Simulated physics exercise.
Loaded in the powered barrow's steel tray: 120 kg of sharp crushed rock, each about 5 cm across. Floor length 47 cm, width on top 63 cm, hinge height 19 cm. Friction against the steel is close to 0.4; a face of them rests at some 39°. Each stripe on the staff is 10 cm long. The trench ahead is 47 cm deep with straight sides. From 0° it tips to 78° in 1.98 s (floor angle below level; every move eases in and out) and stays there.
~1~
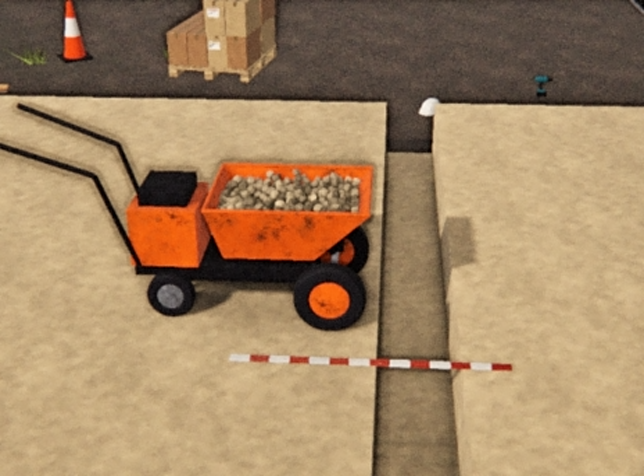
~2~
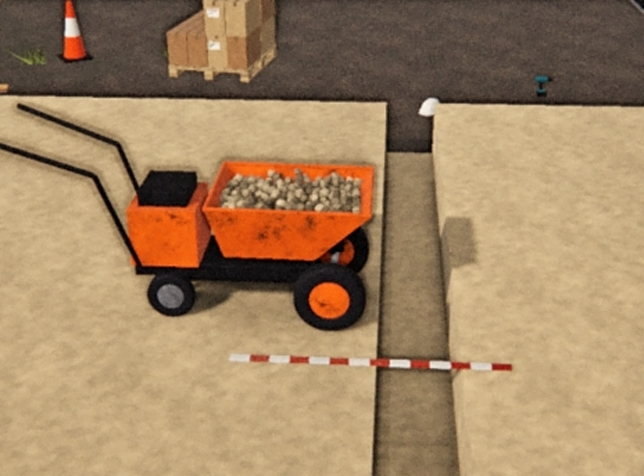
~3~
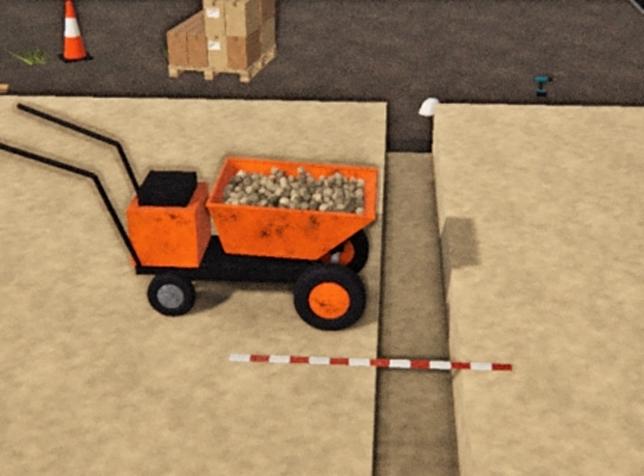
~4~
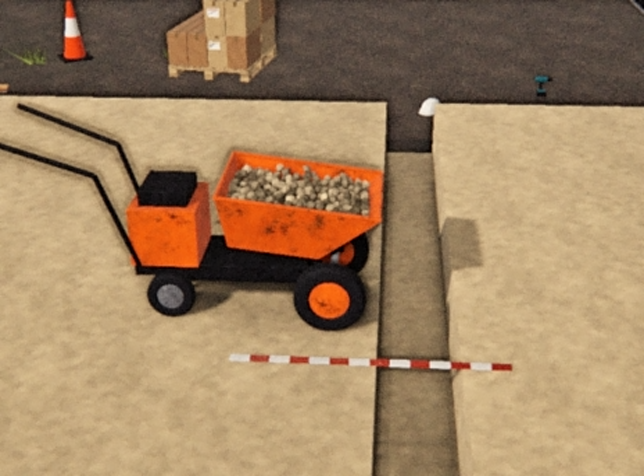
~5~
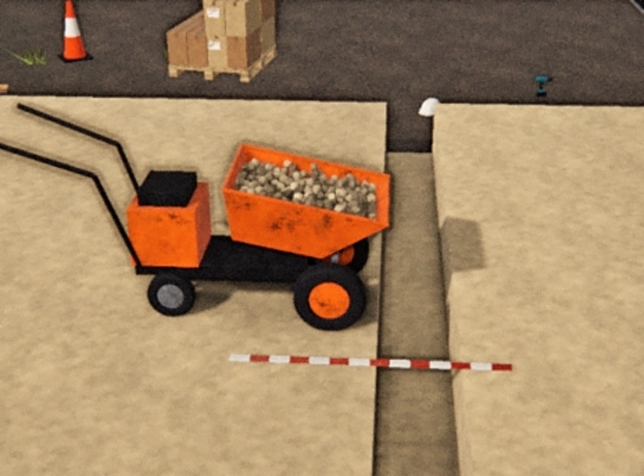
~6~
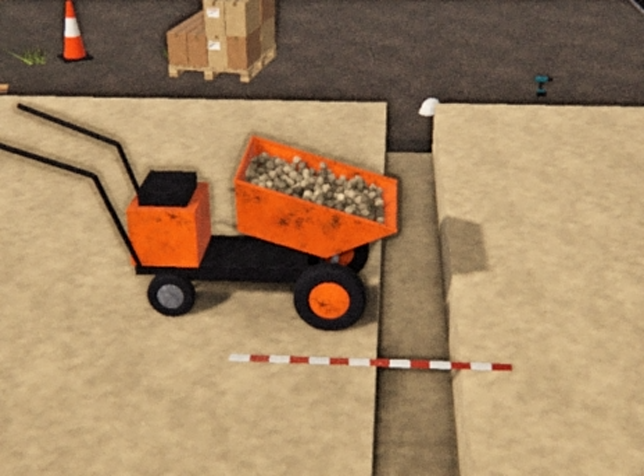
An orange powered barrow with black handles, its tray full of grey-brown stones, stands on pale sandy ground beside a narrow straight trench, seen from above and to the side. A red-and-white staff lies across the trench in front, with a traffic cone and stacked boxes on dark ground behind. The tray's left end rises steadily, tilting it down towards the right, while the barrow and camera stay still.
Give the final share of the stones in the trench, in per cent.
Some 67 per cent of it.
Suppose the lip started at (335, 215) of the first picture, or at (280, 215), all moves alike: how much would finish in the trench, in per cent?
First some 100, then 60 per cent.
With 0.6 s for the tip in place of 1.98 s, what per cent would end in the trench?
Then about 45 per cent.
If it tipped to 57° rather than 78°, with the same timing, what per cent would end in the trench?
Then about 35 per cent.
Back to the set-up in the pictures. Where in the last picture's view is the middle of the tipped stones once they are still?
Around (440, 363).
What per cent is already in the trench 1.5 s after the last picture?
About 40 per cent by then.
Then, 0.9 s after the last picture the floor is at 66°, 99 % in the tray, 1 % in the trench; the foremost stones are at (447, 294).
Then, 1.5 s after the last picture the floor is at 78°, 31 % in the tray, 39 % in the trench, 30 % past the trench; the foremost stones are at (536, 315).
Then, 1.8 s after the last picture the floor is at 78°, 5 % in the tray, 59 % in the trench, 36 % past the trench; the foremost stones are at (559, 309).
Then, 3.8 s after the last picture the floor is at 78°, 0 % in the tray, 67 % in the trench, 33 % past the trench; the foremost stones are at (559, 309).
